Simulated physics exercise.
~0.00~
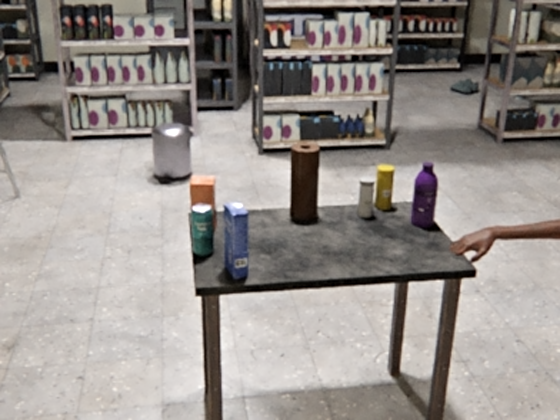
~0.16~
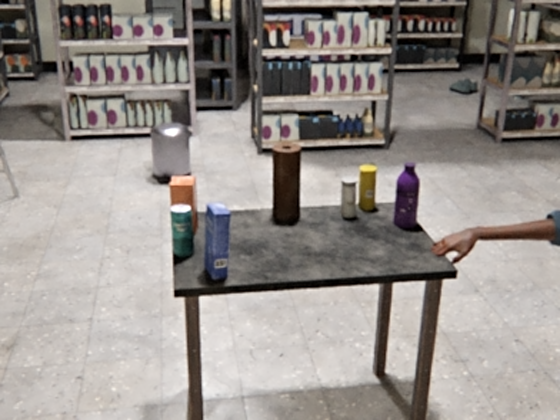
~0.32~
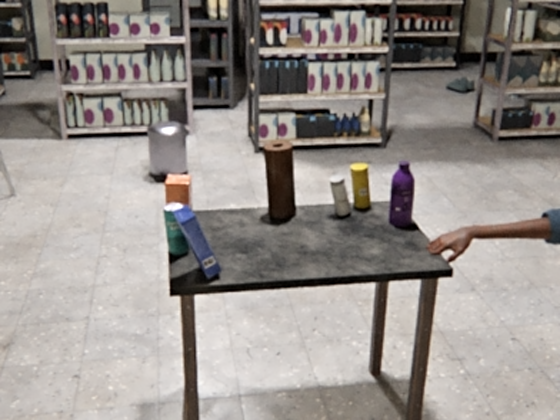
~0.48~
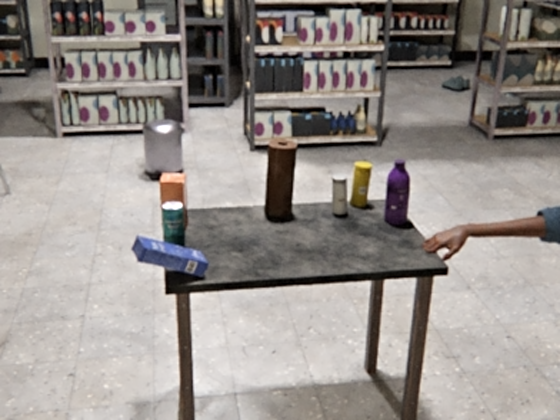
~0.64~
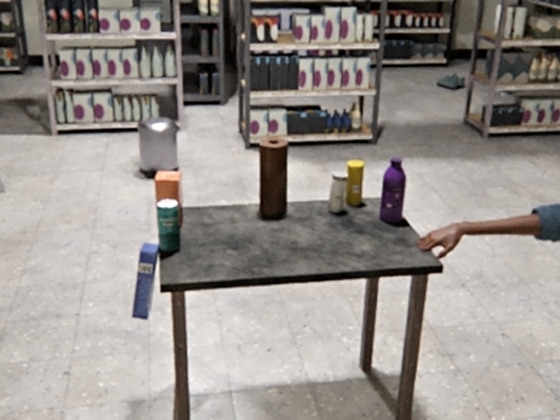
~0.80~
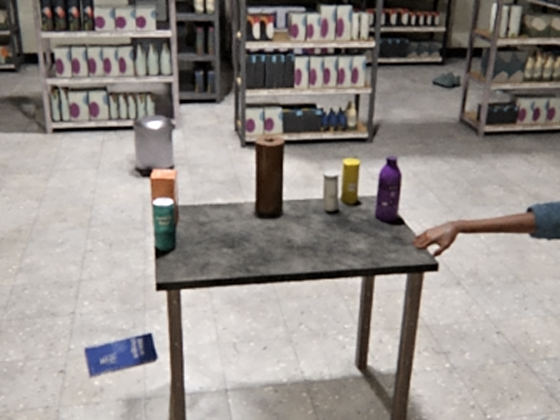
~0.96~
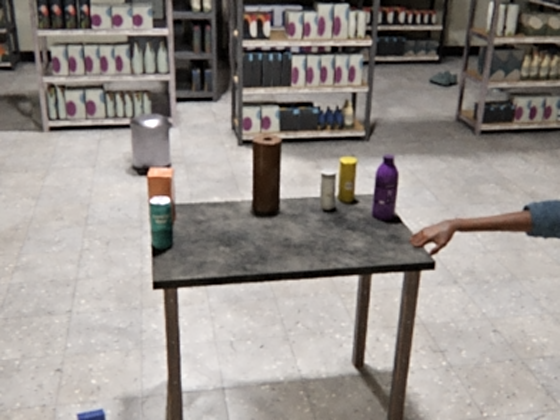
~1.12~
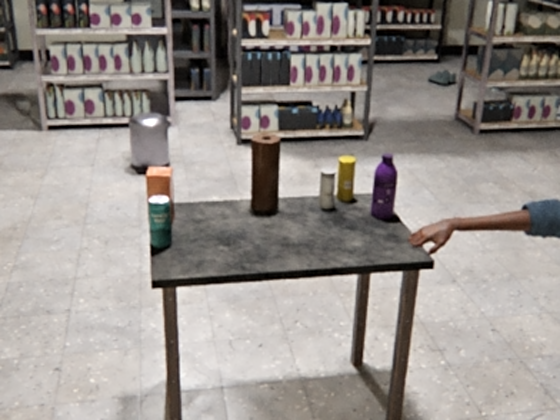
A hand at the right edge jolts a small dark table leftward, toppling a blue packet off the left side onto the floor.
